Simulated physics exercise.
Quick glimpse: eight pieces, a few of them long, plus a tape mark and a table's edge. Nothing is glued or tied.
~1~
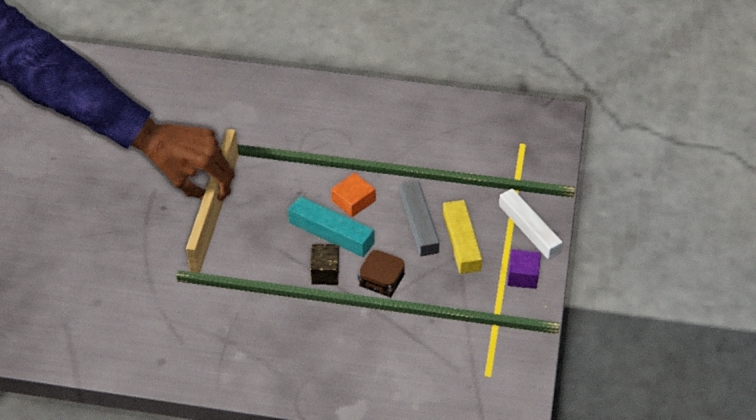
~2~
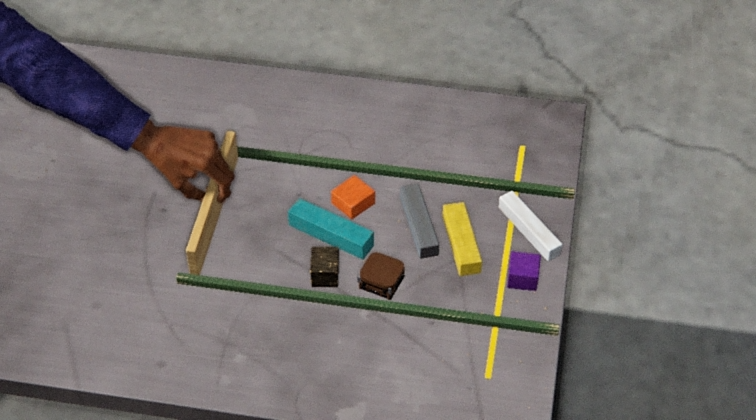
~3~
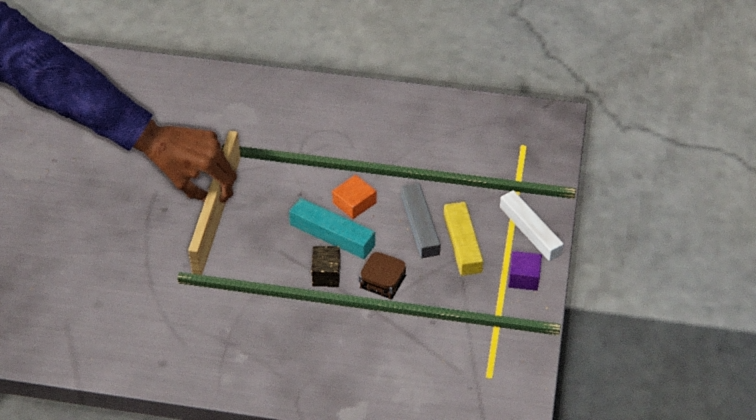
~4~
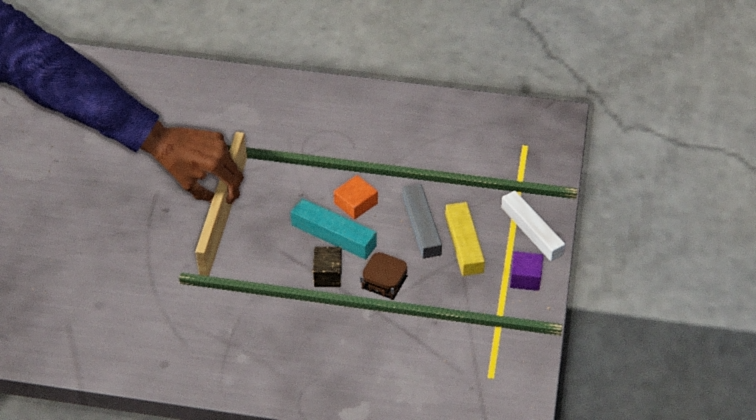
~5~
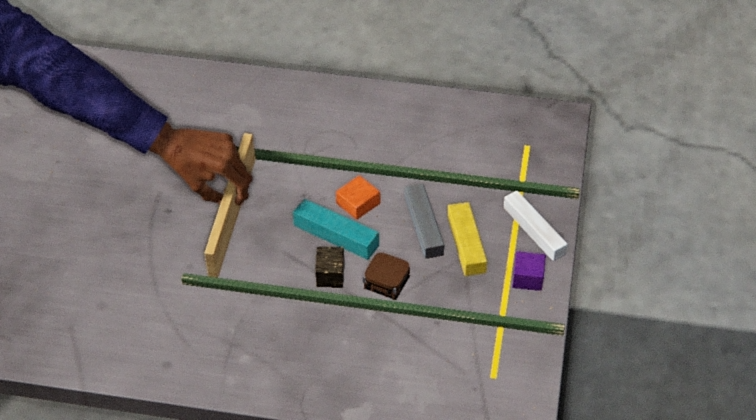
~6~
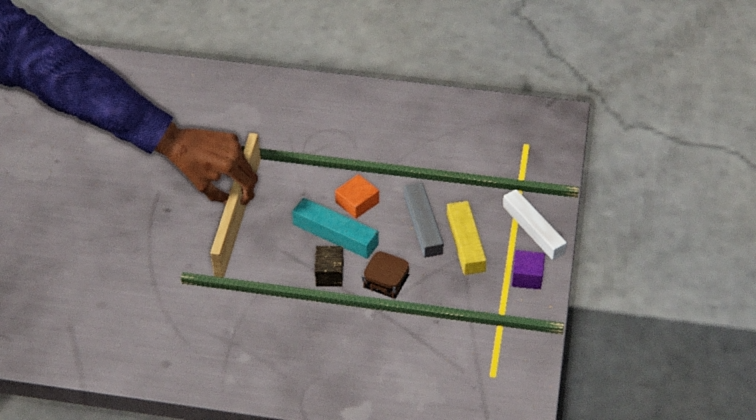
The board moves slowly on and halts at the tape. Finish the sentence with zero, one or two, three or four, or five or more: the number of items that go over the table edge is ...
The number of items that go over the table edge is three or four.
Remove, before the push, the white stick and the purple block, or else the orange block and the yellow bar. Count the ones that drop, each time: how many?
The number is 1 for the first case and 1 for the second.
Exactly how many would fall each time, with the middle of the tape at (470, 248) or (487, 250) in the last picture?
First try 0, second try 1.
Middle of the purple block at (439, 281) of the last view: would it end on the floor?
Lab note: It goes off the edge.
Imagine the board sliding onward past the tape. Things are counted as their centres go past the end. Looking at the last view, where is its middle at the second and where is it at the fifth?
At (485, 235) for the second, at (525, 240) for the fifth.
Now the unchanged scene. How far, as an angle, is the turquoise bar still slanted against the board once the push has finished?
Some 50 degrees.
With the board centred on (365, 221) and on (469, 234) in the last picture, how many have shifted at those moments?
Answer - first 5, then 8.
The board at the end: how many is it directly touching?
Count: 3.
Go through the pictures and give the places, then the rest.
The first picture shows purple block (524, 269); white stick (530, 224); yellow bar (462, 237); board (214, 200); tape (507, 252).
The second picture shows white stick (530, 226); board (213, 202).
The third picture shows yellow bar (463, 238); brown case (383, 275).
The fourth picture shows purple block (527, 271); grey stick (422, 220).
The fifth picture shows white stick (535, 225); turquoise bar (336, 229).
The sixth picture shows purple block (528, 270); white stick (534, 224); yellow bar (466, 237); board (237, 205); tape (511, 253).
Soon after, none off yet; purple block at rest near (528, 270); white stick at rest near (534, 224); yellow bar at rest near (466, 237).
Then, none off yet; purple block at rest near (528, 270); white stick at rest near (535, 224); yellow bar moved a little near (500, 234).
At rest, the number that fall off is three or four; fallen, yellow bar, white stick and purple block.
